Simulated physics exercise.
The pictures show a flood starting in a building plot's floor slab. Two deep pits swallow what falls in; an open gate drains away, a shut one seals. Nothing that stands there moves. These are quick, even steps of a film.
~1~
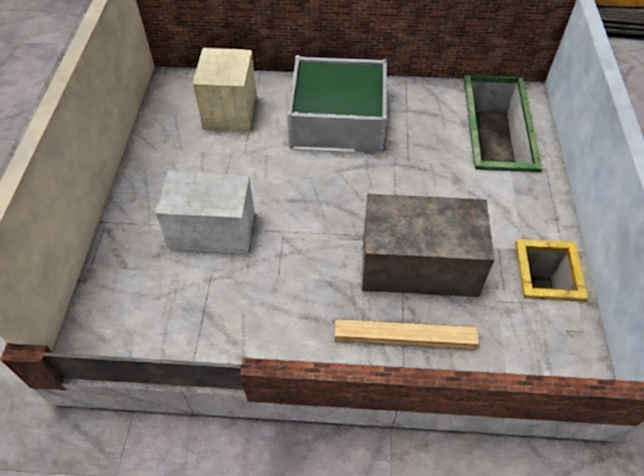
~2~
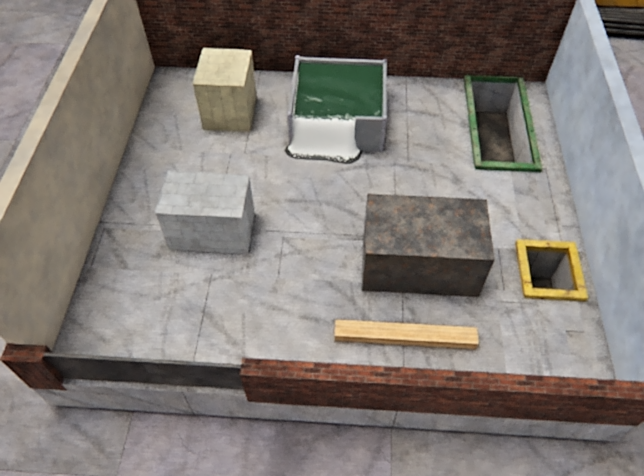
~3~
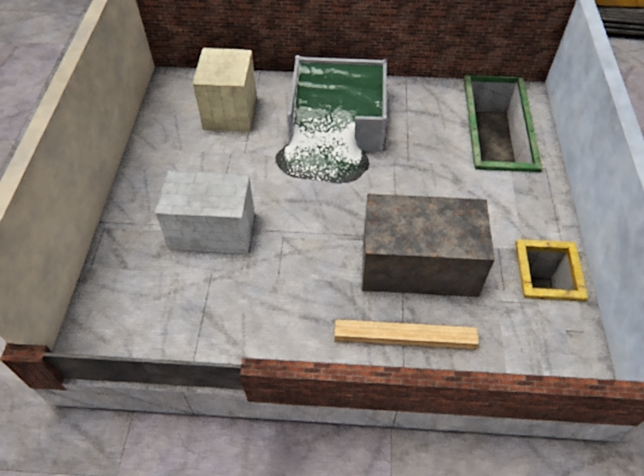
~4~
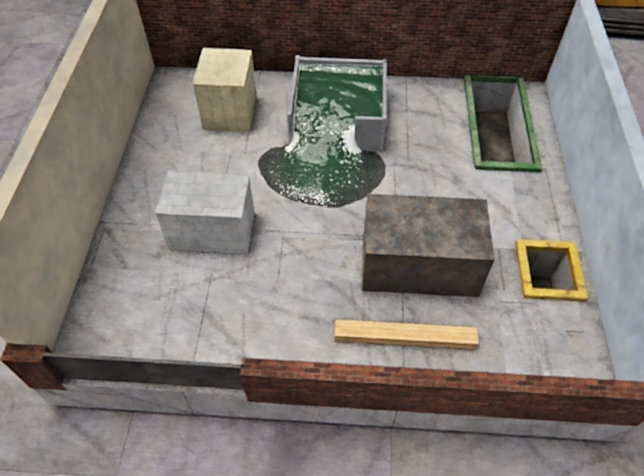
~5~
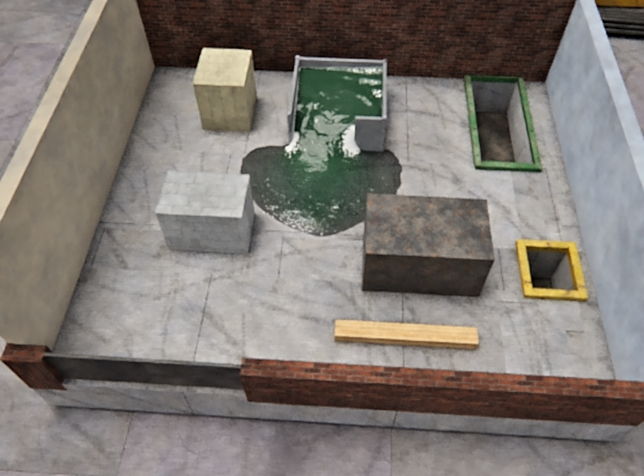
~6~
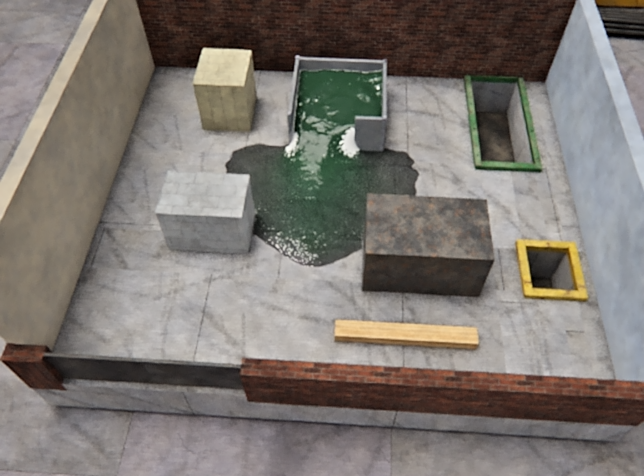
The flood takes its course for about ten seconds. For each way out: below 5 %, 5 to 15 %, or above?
In the end: The gate takes not even 5 %; the green pit takes not even 5 %; the yellow pit takes not even 5 %.
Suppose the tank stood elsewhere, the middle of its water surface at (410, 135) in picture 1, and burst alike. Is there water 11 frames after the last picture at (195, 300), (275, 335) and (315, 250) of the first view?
In turn: Flooded, under water, flooded.
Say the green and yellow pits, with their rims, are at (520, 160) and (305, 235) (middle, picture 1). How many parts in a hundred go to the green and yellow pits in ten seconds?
In per cent: Green 0, yellow 20.
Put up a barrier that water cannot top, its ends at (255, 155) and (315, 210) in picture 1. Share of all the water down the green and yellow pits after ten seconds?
In per cent: Green 4, yellow 0.
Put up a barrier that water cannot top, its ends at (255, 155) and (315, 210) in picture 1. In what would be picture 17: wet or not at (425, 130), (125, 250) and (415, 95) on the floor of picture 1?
One after the other: No water, not flooded, clear.
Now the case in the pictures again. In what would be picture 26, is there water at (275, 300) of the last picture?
Answer: Wet.
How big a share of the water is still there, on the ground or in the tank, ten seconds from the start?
I make it 100 per cent.
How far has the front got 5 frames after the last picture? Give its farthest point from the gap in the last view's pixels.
At about (236, 378).
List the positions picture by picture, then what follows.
Still water in the tank at (339, 90), in the first frame.
Water pours out at (323, 138) and has run to (356, 156), in the second frame.
The front is at (355, 176), out from the gap at (323, 138), in the third frame.
The front is at (337, 204), out from the gap at (323, 140), in the fourth frame.
Water pours out at (323, 140) and has run to (328, 231), in the fifth frame.
The front is at (303, 260), out from the gap at (323, 139), in the sixth frame.
A moment on, water covers 25 % of the floor; the gate 0 %, the green pit 0 %, the yellow pit 0 %.
Next, water covers 35 % of the floor; the gate 0 %, the green pit 0 %, the yellow pit 0 %.
Then, water covers 60 % of the floor; the gate 0 %, the green pit 0 %, the yellow pit 0 %.
Later, water covers 70 % of the floor; the gate 0 %, the green pit 0 %, the yellow pit 0 %.
In the end, water covers 85 % of the floor; the gate 0 %, the green pit 0 %, the yellow pit 0 %.
